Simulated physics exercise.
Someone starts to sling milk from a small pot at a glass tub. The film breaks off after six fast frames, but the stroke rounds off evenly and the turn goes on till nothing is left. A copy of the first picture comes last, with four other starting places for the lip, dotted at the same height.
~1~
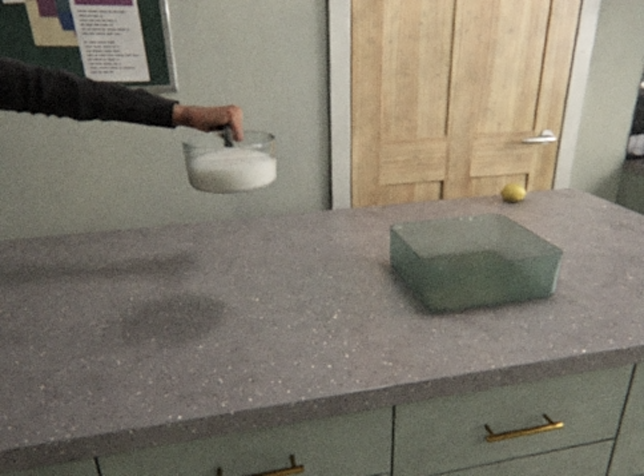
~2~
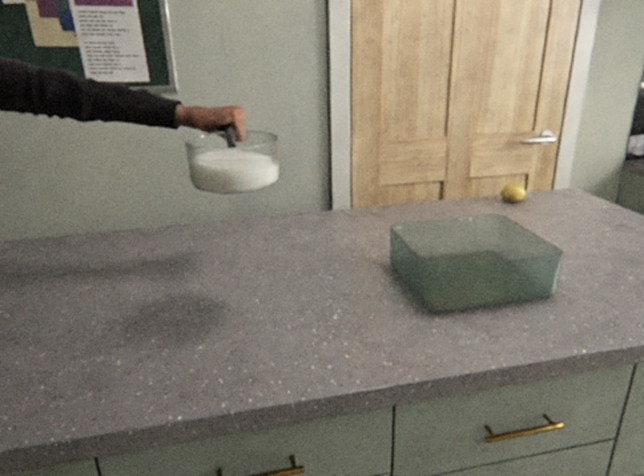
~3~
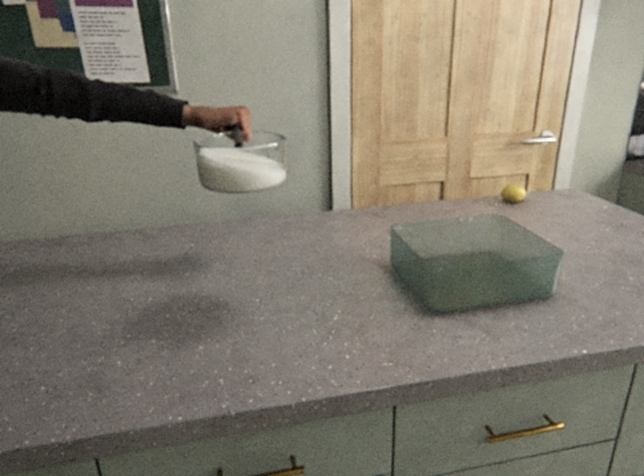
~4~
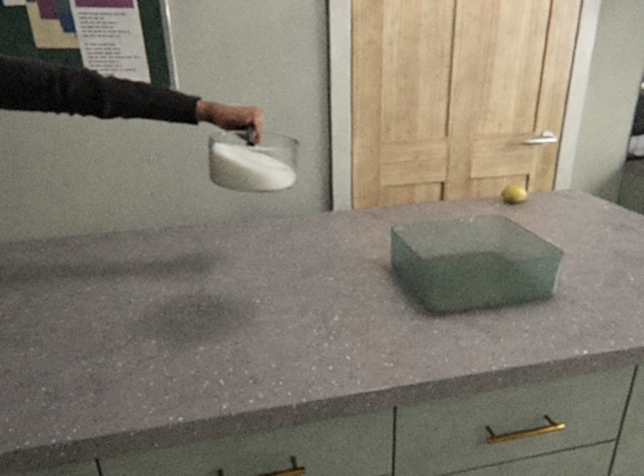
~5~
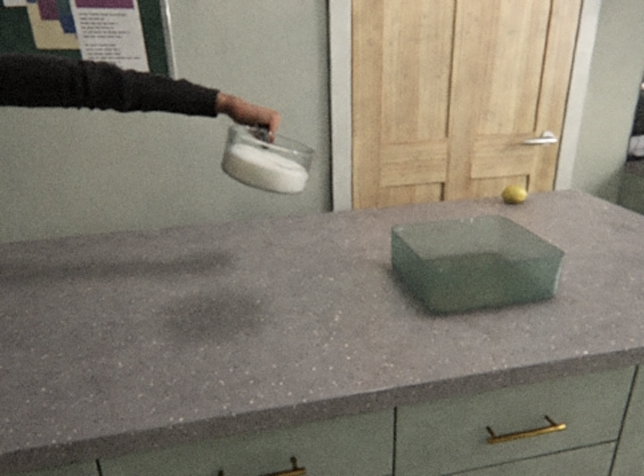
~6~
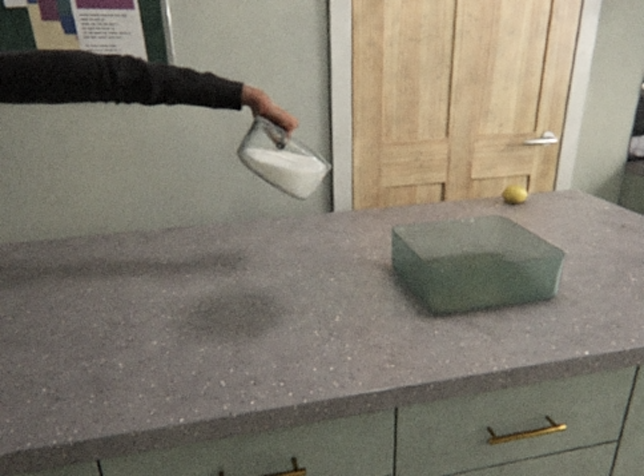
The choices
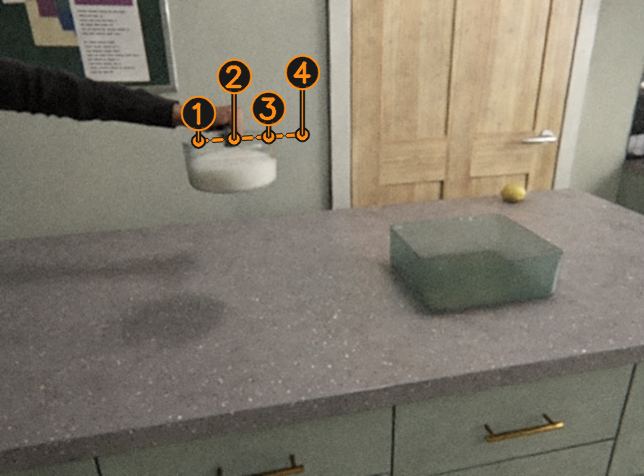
To begin with, a hand reaching in from the left holds a small clear pot of white milk upright above a grey speckled counter, with an empty-looking glass tub to the right. The arm then moves the pot a short way right, tilting it steadily rightward, the milk still inside.
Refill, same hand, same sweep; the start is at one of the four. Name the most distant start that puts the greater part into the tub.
Spot 4.
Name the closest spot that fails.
That is spot 3.
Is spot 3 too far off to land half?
Yes, that goes wrong.
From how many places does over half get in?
One.
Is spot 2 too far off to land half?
Yes, that goes wrong.
On the marked copy, 1 at (198, 141); 2 at (234, 138); 3 at (268, 136); 4 at (302, 134).
For spot 1, about 0 % lands in the tub, 100 % falls short.
For spot 2, about 0 % lands in the tub, 99 % falls short.
For spot 3, about 21 % lands in the tub, 76 % falls short and 4 % goes beside or beyond.
For spot 4, about 61 % lands in the tub, 23 % falls short and 15 % goes beside or beyond.
